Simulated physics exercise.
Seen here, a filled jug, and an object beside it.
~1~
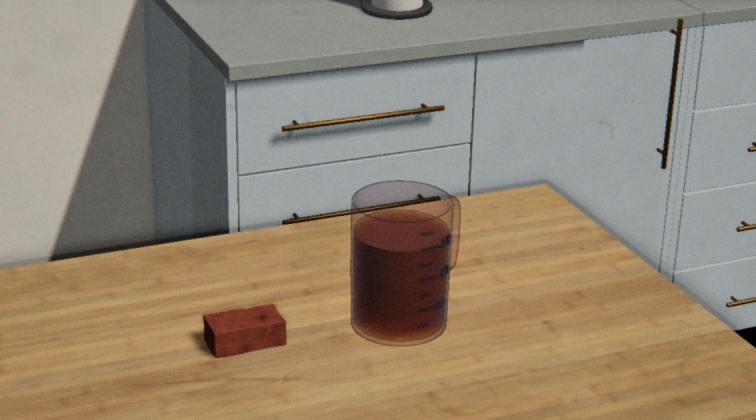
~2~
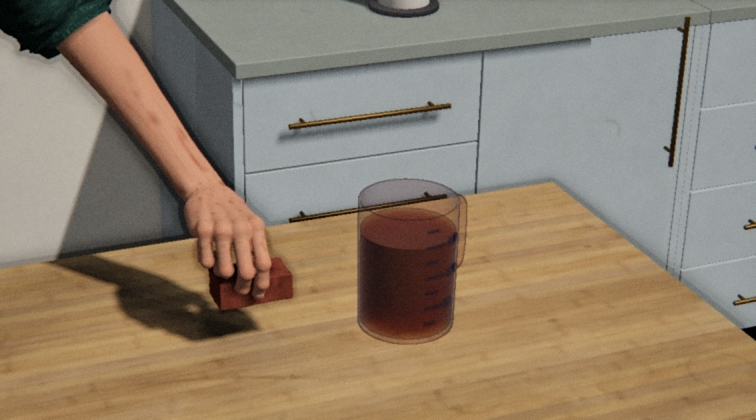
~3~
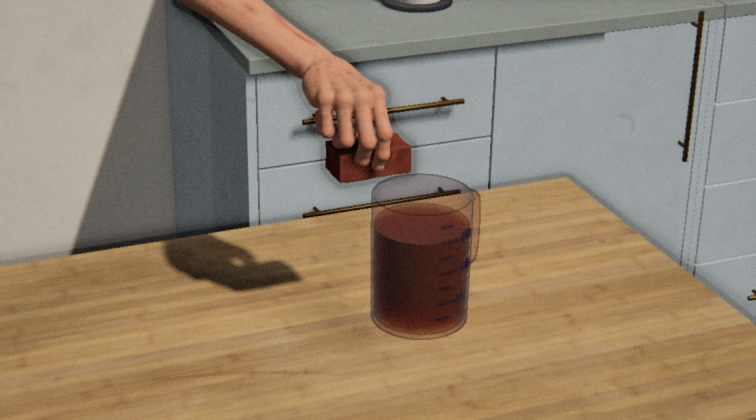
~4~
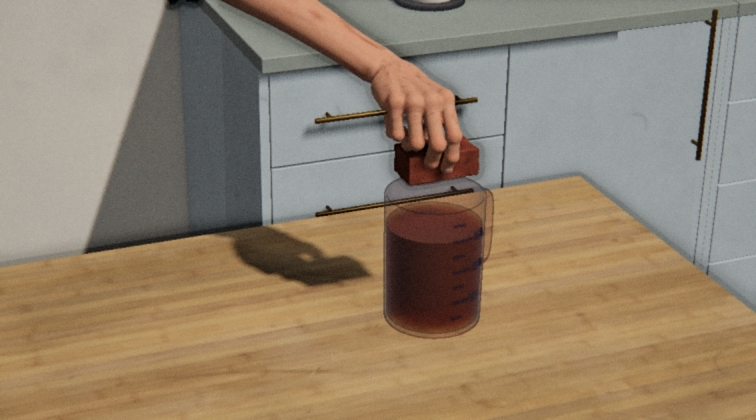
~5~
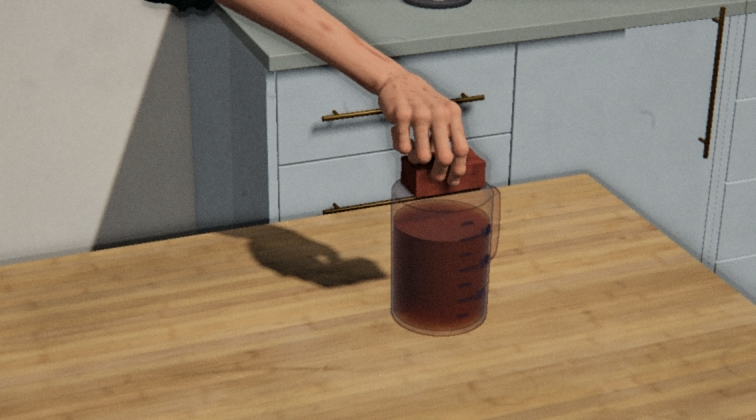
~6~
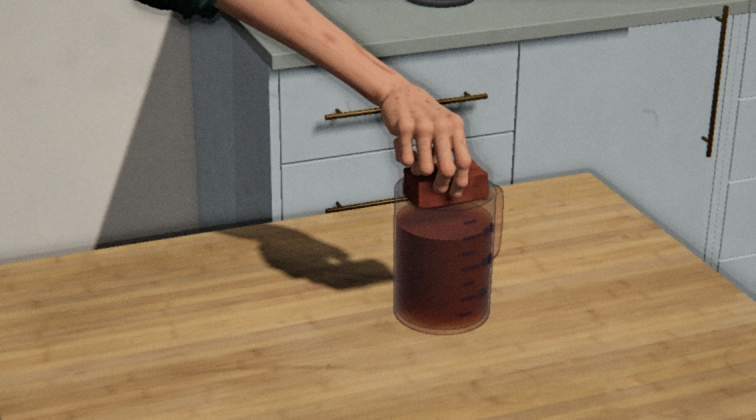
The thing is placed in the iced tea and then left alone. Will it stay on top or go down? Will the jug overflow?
In the iced tea, the object drops under; as for the jug, it holds everything.
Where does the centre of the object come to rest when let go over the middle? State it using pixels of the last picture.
The centre settles at roughly (442, 294) in the last view.
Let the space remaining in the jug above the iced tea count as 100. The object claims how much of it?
I'd estimate close to 40 per cent.
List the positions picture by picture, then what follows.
In the first frame, the piece of brick lies on the top at (245, 330); jug (401, 260) about three quarters full.
The second frame shows a hand picks up the piece of brick at (251, 283); jug about three quarters full, surface at (408, 229).
In the third frame, the piece of brick is carried over at (369, 157); jug (421, 254) about three quarters full.
In the fourth frame, the piece of brick is above the jug at (436, 160); jug about three quarters full, surface at (435, 223).
The fifth frame shows the piece of brick comes down at (443, 172); jug (441, 250) about three quarters full.
In the sixth frame, the piece of brick is just over the surface at (446, 183); jug about three quarters full, surface at (444, 219).
Shortly, the piece of brick enters the iced tea; the jug is about three quarters full.
Then, the piece of brick goes on down; the jug is nearly full.
At the finish, the piece of brick is at the bottom; the jug is nearly full; no mess.
